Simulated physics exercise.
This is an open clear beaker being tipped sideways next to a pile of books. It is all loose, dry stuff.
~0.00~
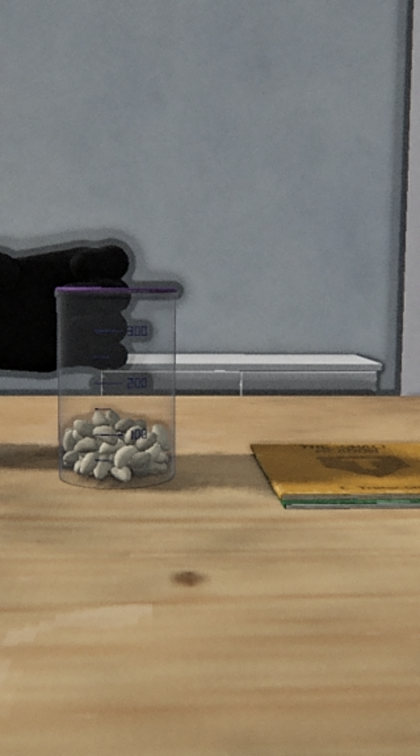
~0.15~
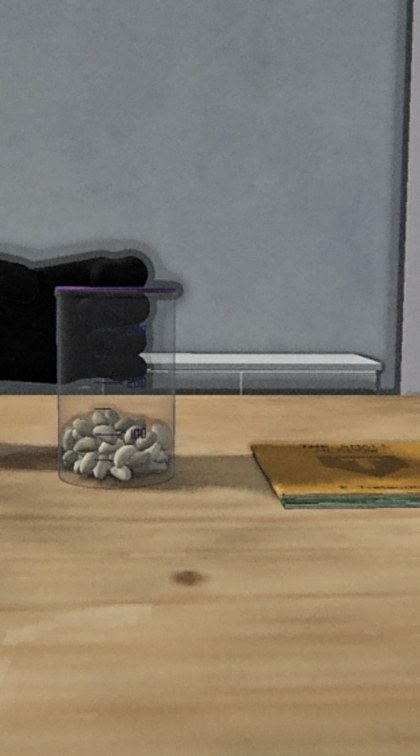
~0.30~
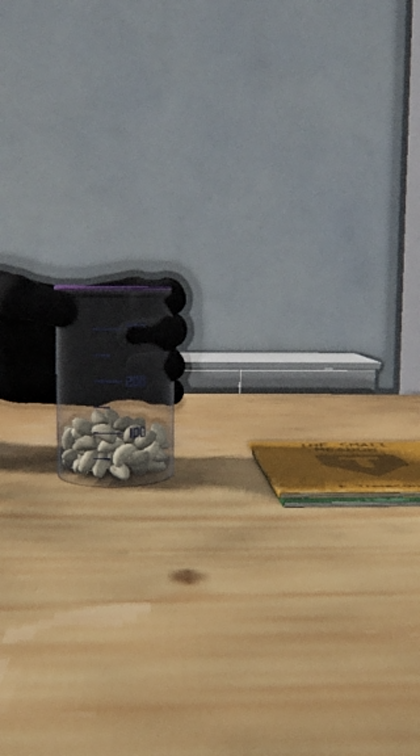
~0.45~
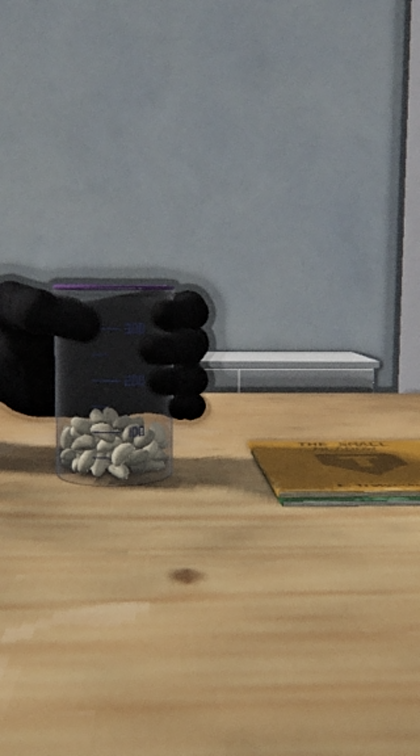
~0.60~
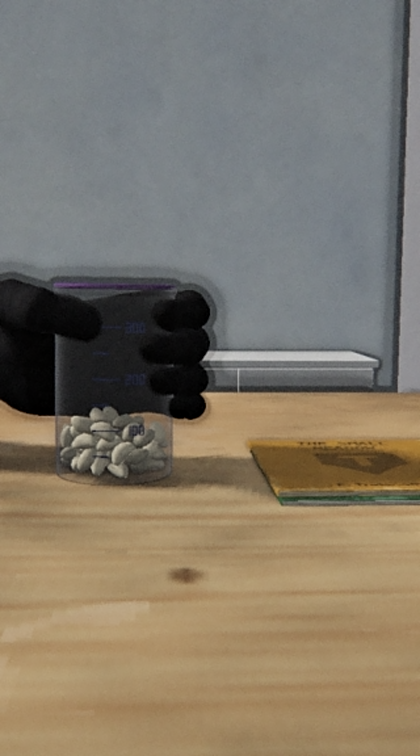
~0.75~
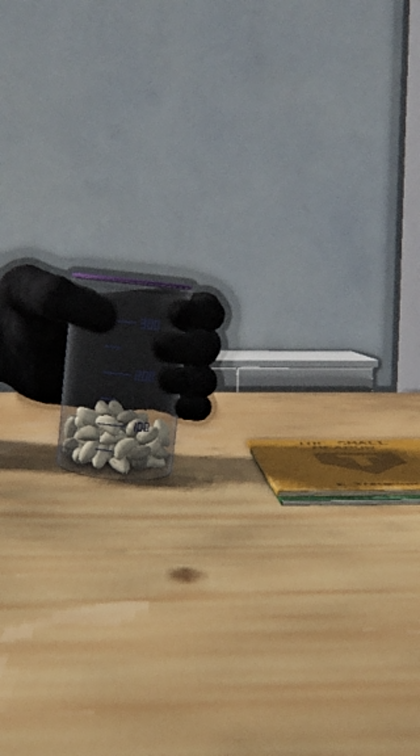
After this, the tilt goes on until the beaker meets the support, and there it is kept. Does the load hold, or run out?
Once it rests there, the filling all remains inside.
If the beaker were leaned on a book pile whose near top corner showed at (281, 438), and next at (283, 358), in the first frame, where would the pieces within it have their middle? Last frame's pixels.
Around (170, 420) in the first try, (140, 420) in the second.
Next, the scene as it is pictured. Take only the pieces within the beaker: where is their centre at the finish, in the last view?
Roughly at (197, 422).
After 1.24 s, the beaker leans 34°; everything is still inside.
After 1.77 s, the beaker leans 64°; everything is still inside.
After 2.39 s, the beaker rests on the book pile at 81°; everything is still inside.
At rest (2.6 s), the beaker rests on the book pile at 81°; everything is still inside.
